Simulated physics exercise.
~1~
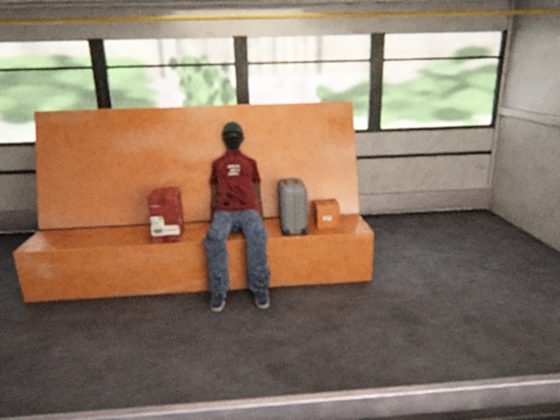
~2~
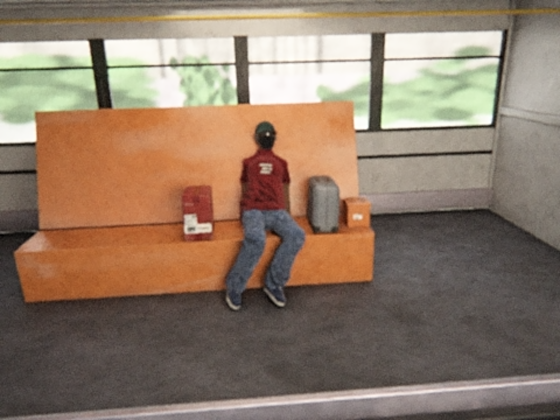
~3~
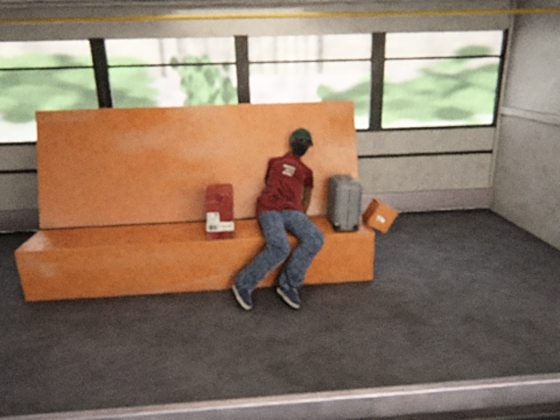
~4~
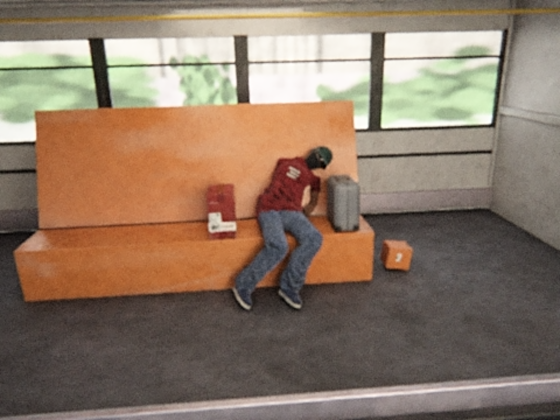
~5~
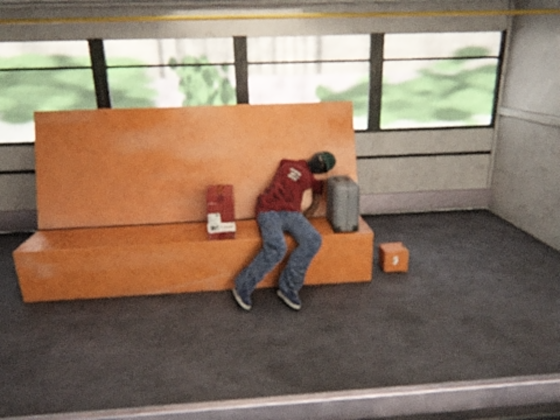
In the video, a person in a red shirt and jeans sits slumped on an orange bench as they, a red pack, a grey case and an orange box slide right; the box tumbles off the end onto the floor, and the person ends leaning over toward the upright case.
